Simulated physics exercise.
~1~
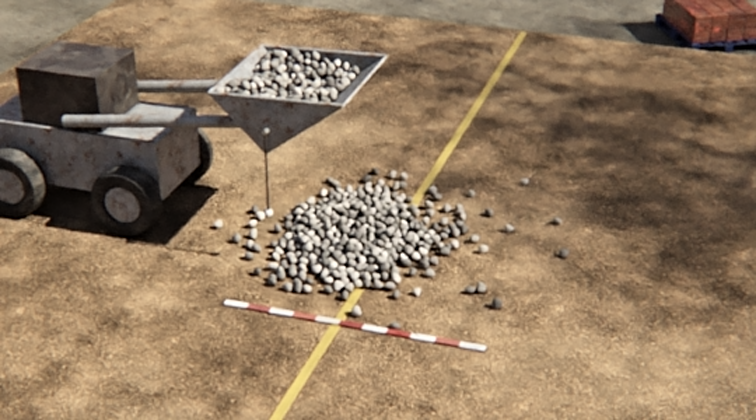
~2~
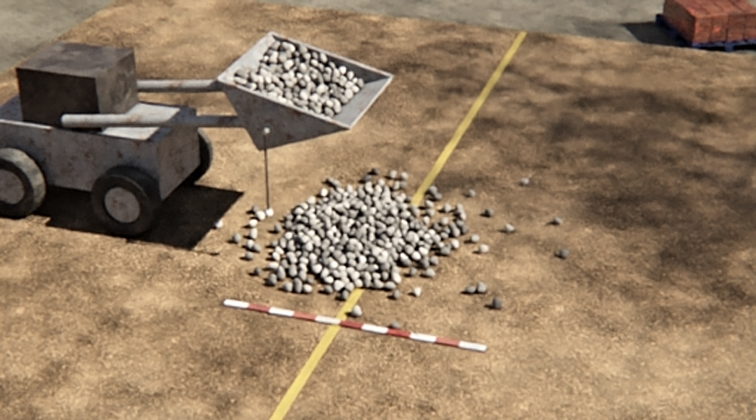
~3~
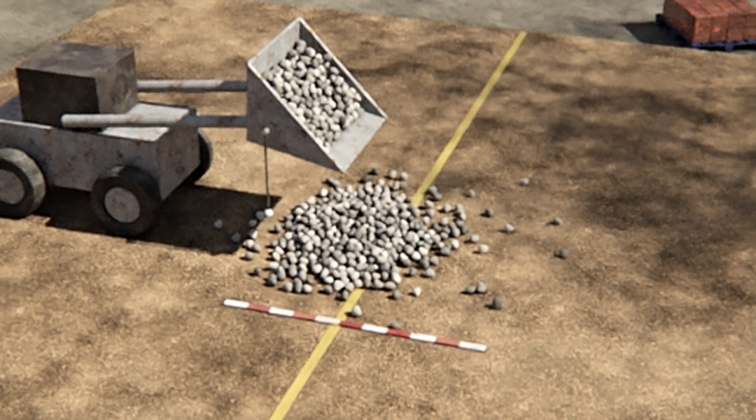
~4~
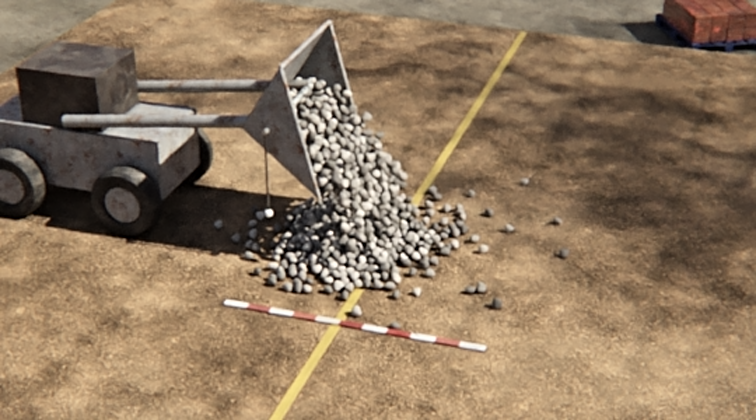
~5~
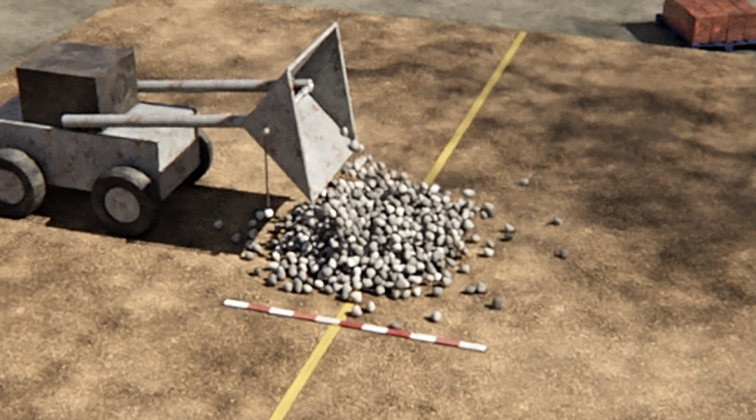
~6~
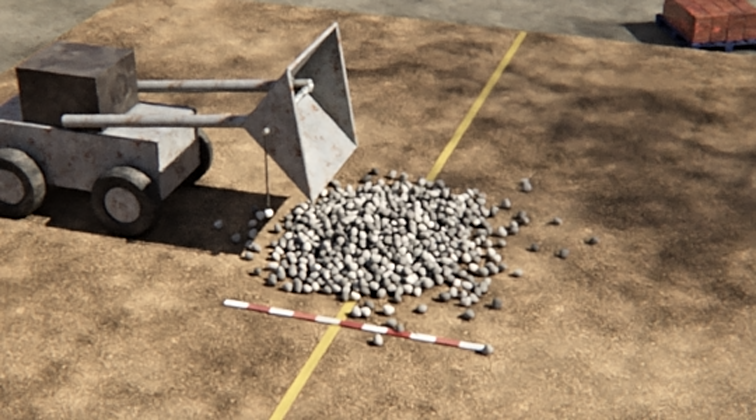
A loader tips its bucket of round stones onto a loose pile, which spreads right across the yellow line.
